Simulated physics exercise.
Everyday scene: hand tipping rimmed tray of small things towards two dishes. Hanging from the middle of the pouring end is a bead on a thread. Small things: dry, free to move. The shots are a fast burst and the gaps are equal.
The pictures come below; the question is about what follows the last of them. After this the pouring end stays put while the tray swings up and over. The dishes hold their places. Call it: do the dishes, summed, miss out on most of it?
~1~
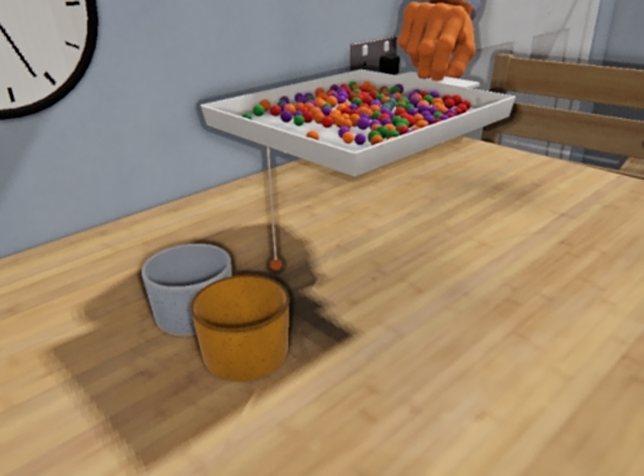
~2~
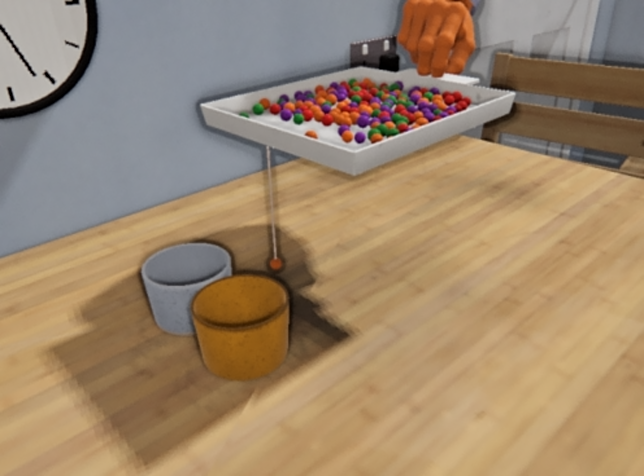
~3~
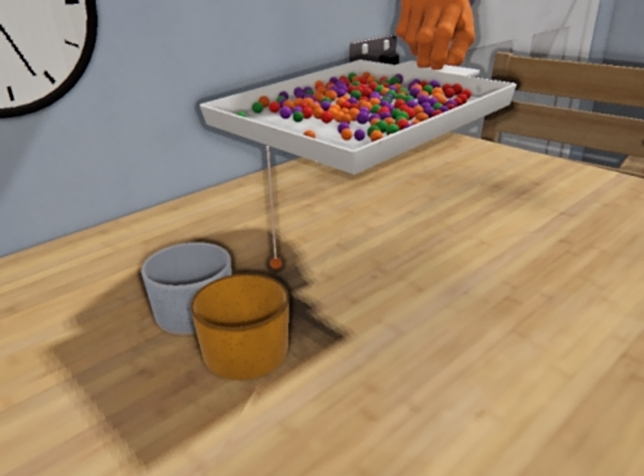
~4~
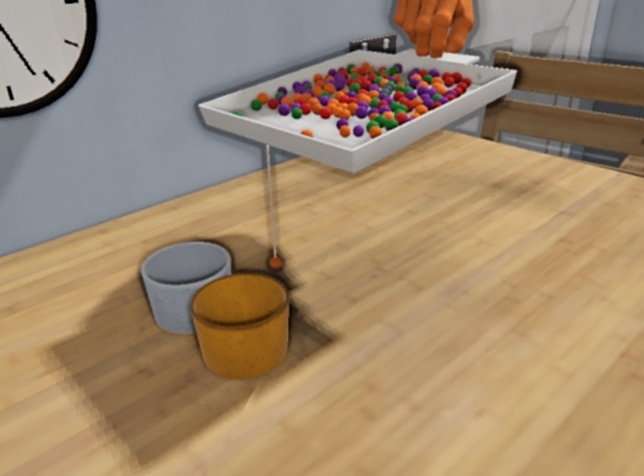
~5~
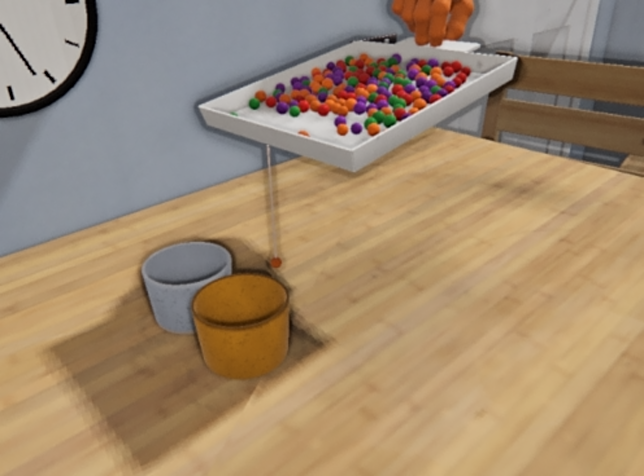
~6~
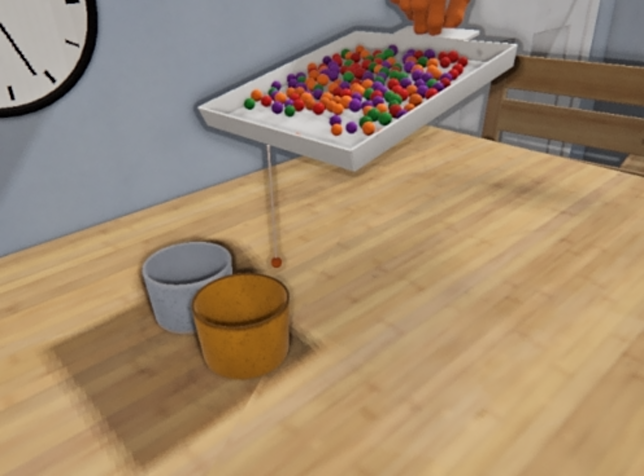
No, most of it lands in them.
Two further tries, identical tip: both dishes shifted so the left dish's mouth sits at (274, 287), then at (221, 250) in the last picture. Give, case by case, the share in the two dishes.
Around 10 and around 30 per cent, in that order.
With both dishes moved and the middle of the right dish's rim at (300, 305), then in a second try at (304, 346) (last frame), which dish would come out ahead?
In turn: The left-side dish; the left-side dish.
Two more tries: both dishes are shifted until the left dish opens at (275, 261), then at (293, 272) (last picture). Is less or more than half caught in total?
Result, first setup: The minor share; second setup: The minor share.
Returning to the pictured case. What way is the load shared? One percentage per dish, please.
Left dish: Roughly 50 per cent; right dish: Roughly 40 per cent.
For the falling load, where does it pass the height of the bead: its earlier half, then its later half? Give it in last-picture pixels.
The leading part at (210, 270), the rest of it at (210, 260).
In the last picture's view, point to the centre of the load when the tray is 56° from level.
(274, 93).
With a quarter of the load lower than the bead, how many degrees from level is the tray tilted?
That would be about 85 degrees from level.
Just after the last frame, tray tipped steeply; almost all on the tray; just a few in the air.
A moment on, tray tipped right over; roughly a quarter on the tray; roughly a quarter in the right dish; roughly a third in the left dish; about a tenth outside both; about a tenth in the air.
Further on, tray tipped past a quarter turn; roughly a third in the right dish; roughly half in the left dish; roughly a quarter outside both.
When it is over, tray tipped past a quarter turn; roughly a third in the right dish; roughly half in the left dish; roughly a quarter outside both.
